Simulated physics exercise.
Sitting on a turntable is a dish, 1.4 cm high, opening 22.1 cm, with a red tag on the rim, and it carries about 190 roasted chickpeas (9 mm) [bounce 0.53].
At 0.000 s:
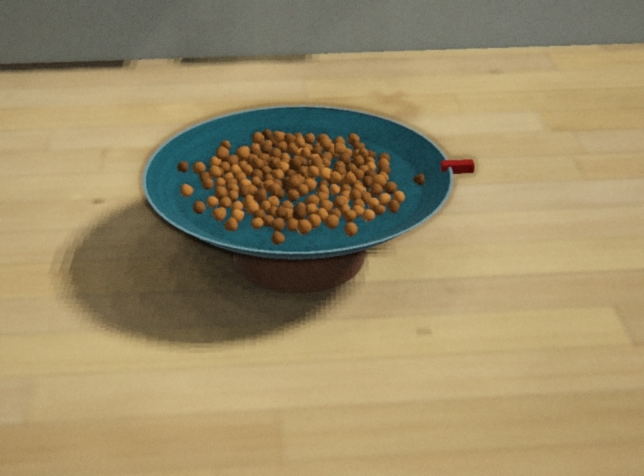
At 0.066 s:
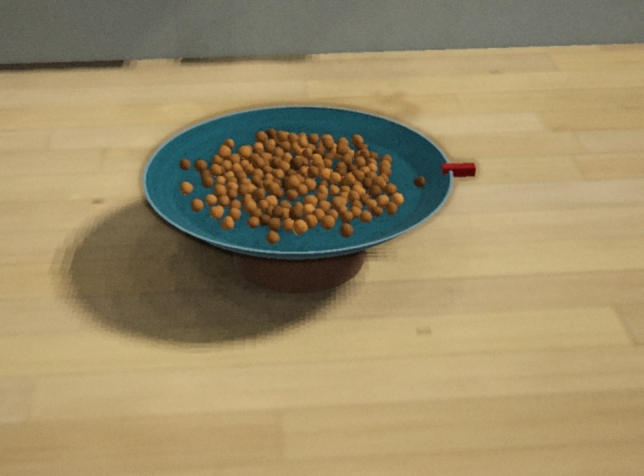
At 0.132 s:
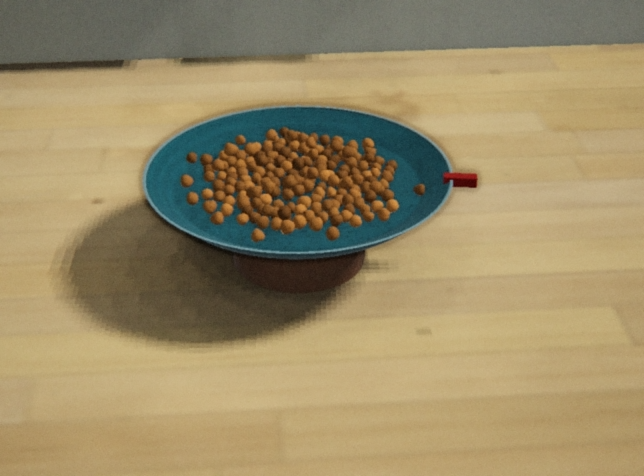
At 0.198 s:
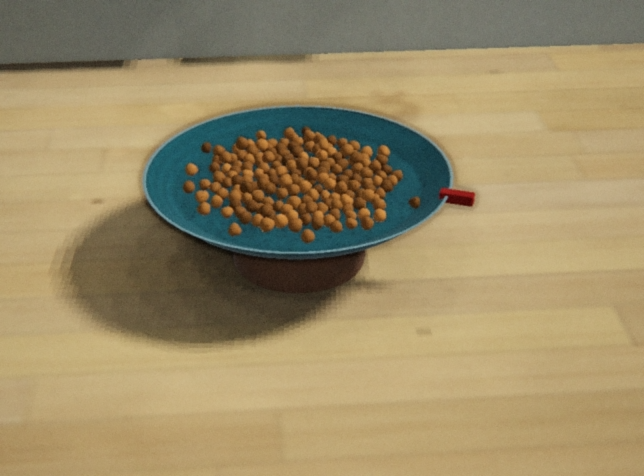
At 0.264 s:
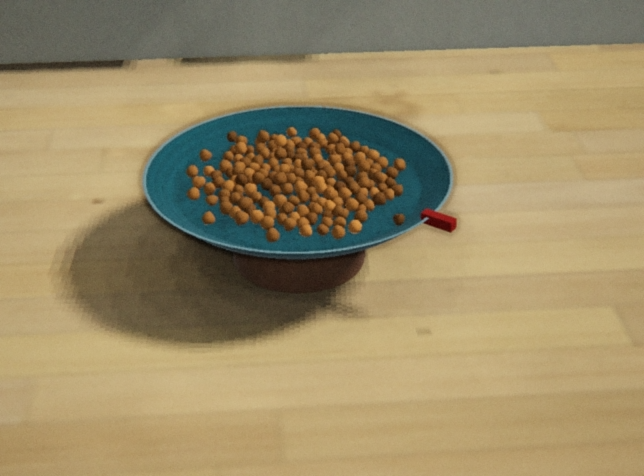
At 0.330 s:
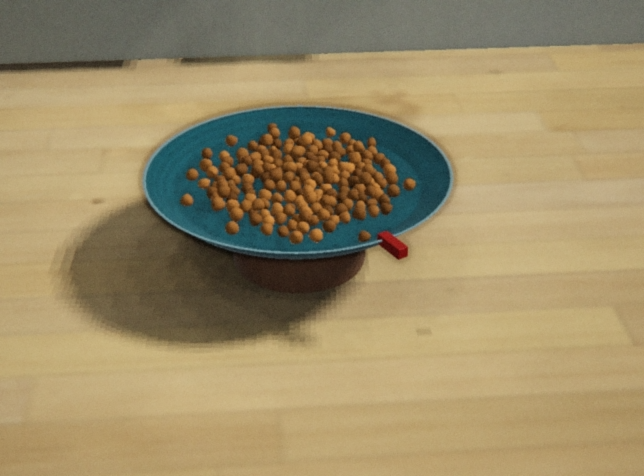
The footage shows a blue dish heaped with small round brown chickpeas on a wooden surface, turning slowly at first and then faster, as the red tag on its rim swings from the right side around toward the front.
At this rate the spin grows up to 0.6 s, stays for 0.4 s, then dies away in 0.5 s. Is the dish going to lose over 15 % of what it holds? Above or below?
It comes out above.
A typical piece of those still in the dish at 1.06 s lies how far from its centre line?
Estimate: Near 9.0 centimetres.
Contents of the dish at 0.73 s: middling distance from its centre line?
It comes to around 9.5 cm.
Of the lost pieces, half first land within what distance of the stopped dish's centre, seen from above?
That would be roughly 18 cm.
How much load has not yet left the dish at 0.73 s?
About 95 per cent.
After 0.73 s, dish 95 %, in the air 5 %; middle of the pieces not yet landed near (293, 174).
After 1.06 s, fallen left of where it stops 15 %, fallen in front of where it stops 15 %, fallen behind where it stops 20 %, fallen right of where it stops 15 %, dish 30 %, in the air 5 %; middle of the pieces not yet landed near (299, 178).
After 1.36 s, fallen left of where it stops 20 %, fallen in front of where it stops 20 %, fallen behind where it stops 20 %, fallen right of where it stops 20 %, dish 25 %; middle of the pieces not yet landed near (303, 186).
After 1.65 s, fallen left of where it stops 20 %, fallen in front of where it stops 20 %, fallen behind where it stops 20 %, fallen right of where it stops 20 %, dish 25 %; middle of the pieces not yet landed near (298, 189).
In the end, at 1.9 s, fallen left of where it stops 20 %, fallen in front of where it stops 20 %, fallen behind where it stops 20 %, fallen right of where it stops 20 %, dish 25 %.
